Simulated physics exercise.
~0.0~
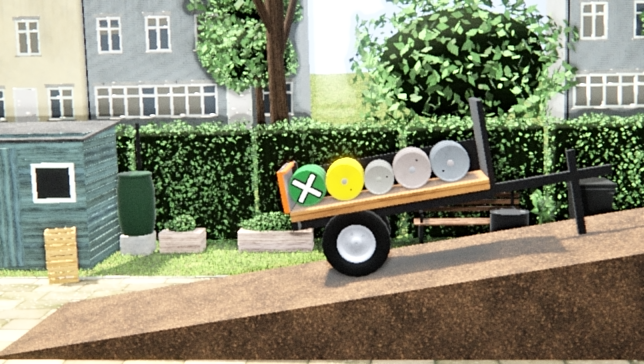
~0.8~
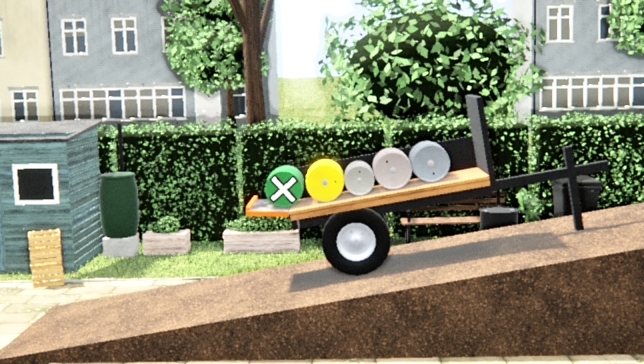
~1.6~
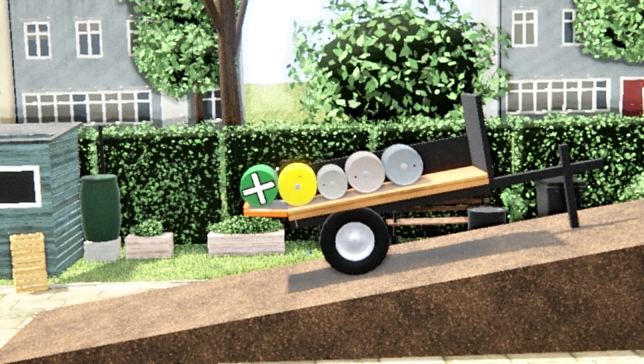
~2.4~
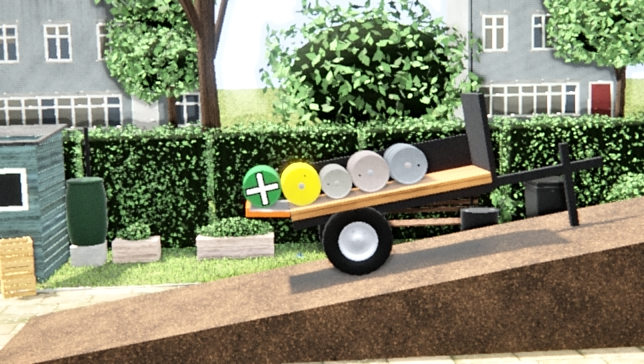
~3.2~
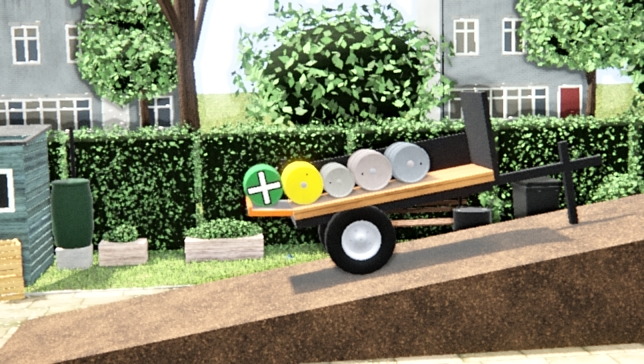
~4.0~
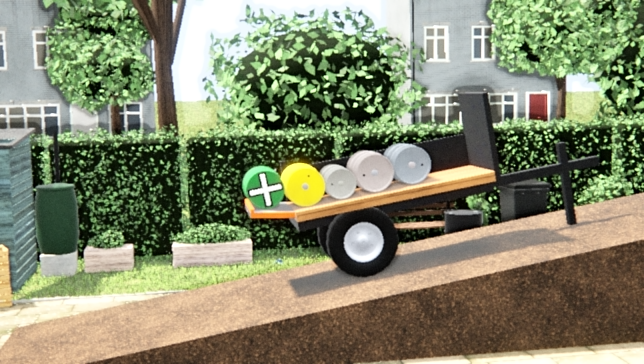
Five round kegs sit end-on in a row on a wooden trailer bed, a green one with a white cross at the left, then yellow, then three greyish ones. Seen from the side, the trailer stands nose-up on a brown ramp, before a hedge, houses and a blue-green shed. The orange tailgate at the left end drops down, and the row rolls left towards it, the green keg moving onto the lowered gate. There the green keg stops near the edge, with yellow and the others resting behind it. The view drifts slightly sideways, and all five remain aboard.
